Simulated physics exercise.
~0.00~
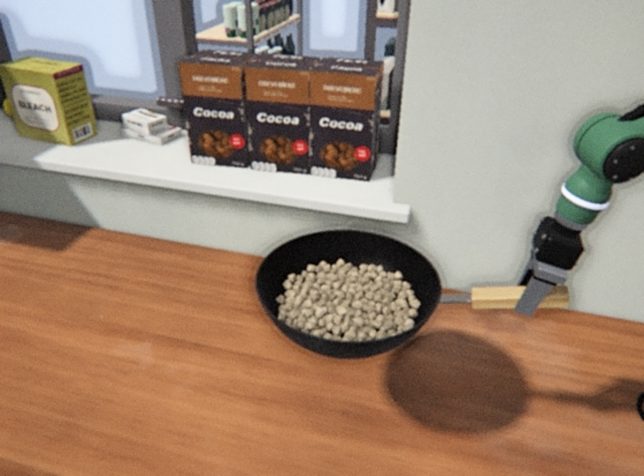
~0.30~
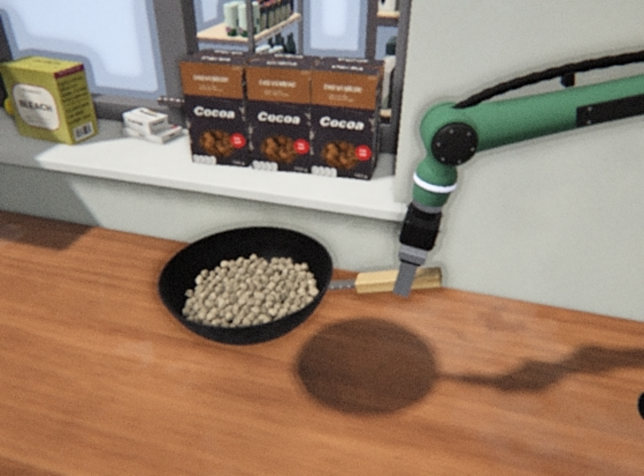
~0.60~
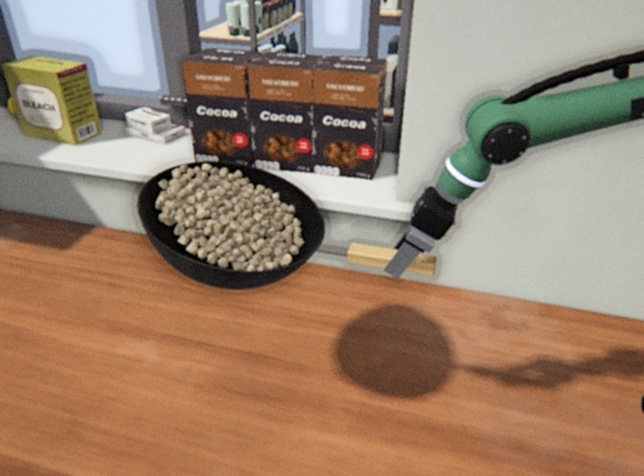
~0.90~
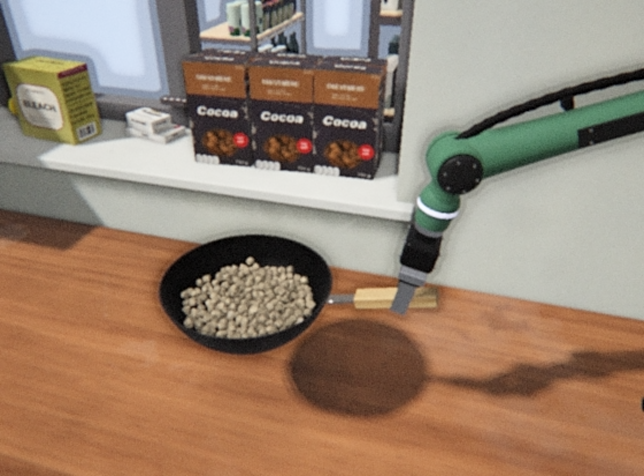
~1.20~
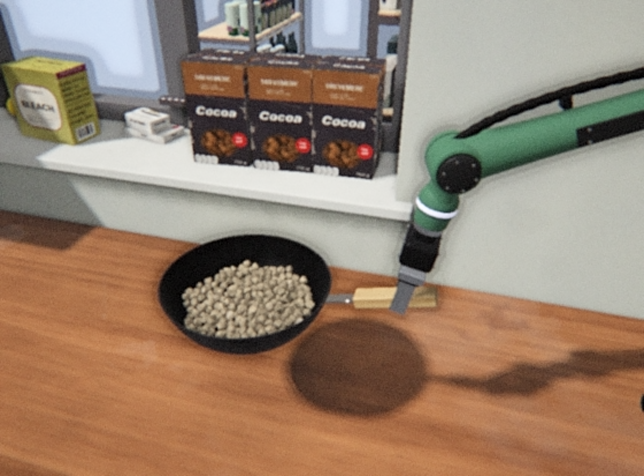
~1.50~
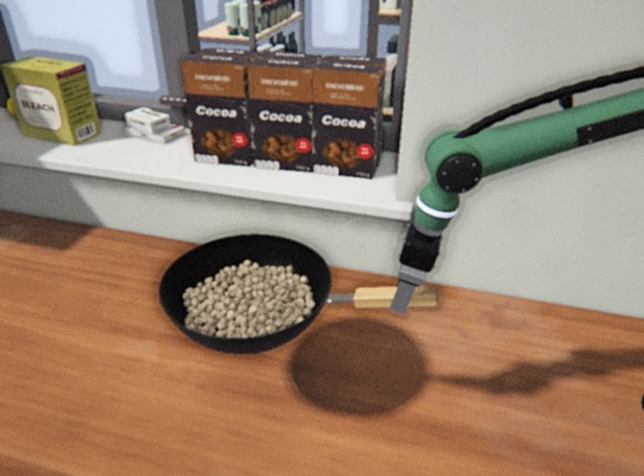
On a wooden counter beneath a windowsill lined with cocoa boxes, a green robot arm moved a black frying pan of small pebbles to the left, raised and tilted it, then lowered it level again and held still, with the pebbles still inside.
